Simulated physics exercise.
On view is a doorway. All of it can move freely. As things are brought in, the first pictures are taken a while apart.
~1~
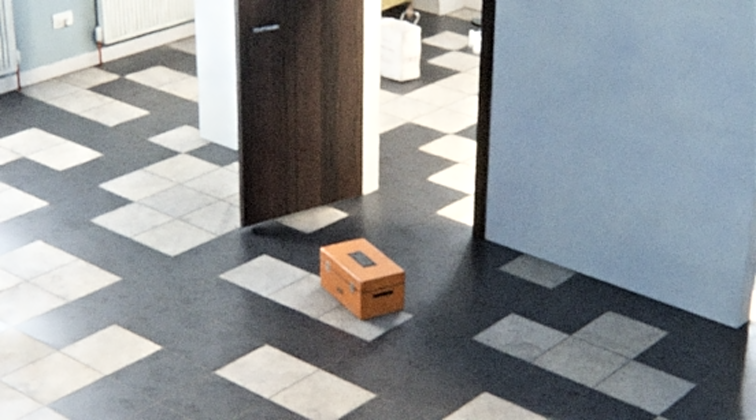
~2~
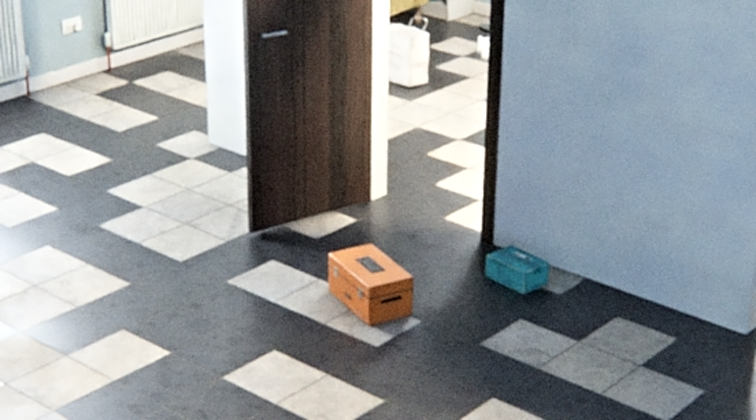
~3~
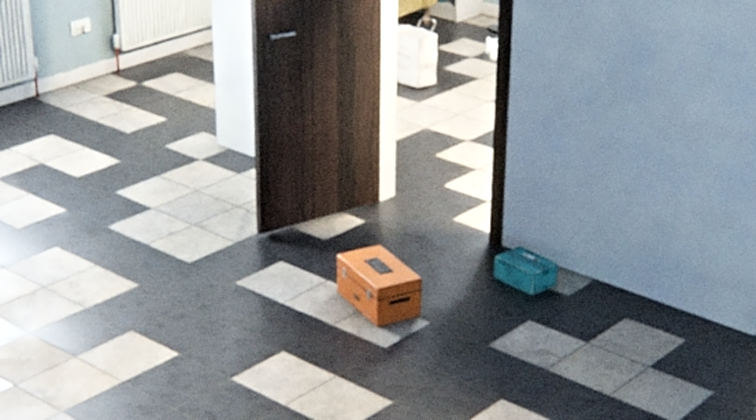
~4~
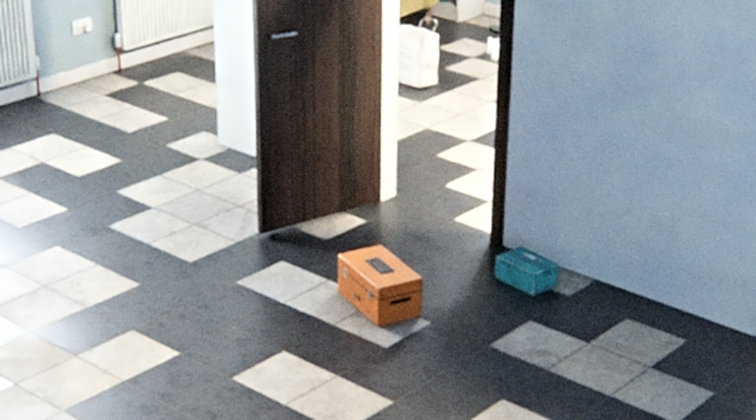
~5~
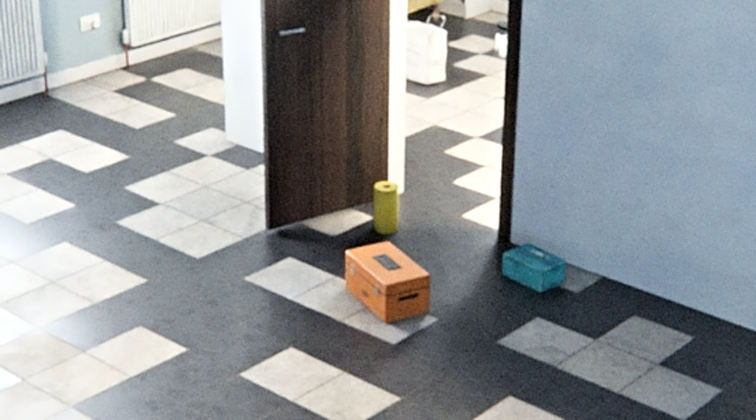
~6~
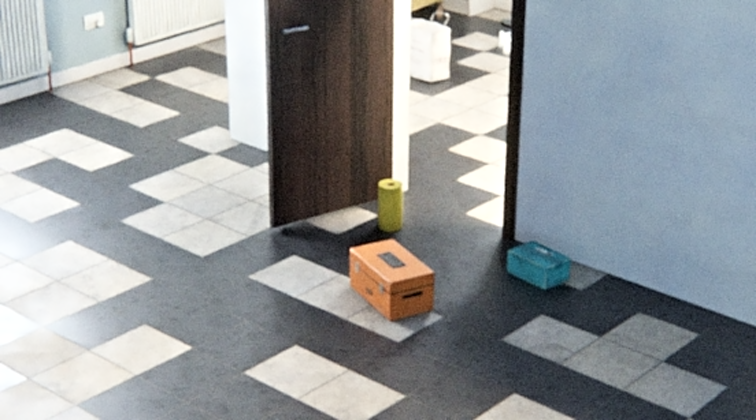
In a doorway with a dark door standing wide open and still, an orange toolbox sits on the checkered floor; a turquoise parcel appears by the wall to its right, then a yellow roll appears behind it near the door.
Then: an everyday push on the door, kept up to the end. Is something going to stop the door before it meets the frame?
The door travels the whole way.
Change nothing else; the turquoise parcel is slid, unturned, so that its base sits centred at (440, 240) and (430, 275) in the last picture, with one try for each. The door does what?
In order, the door is hindered, then swings completely to.
Then, 1.00 s past the last view, open by 67°.
Then, 1.60 s past the last view, open by 35°; yellow roll displaced about its own width near (424, 206).
Then, 2.10 s past the last view, open by 9°; yellow roll displaced well along near (458, 200).
Finally, open by 0°; moved from the start, yellow roll; the other 2 still in place. Final places as the last picture's camera would see them, yellow roll near (472, 195).
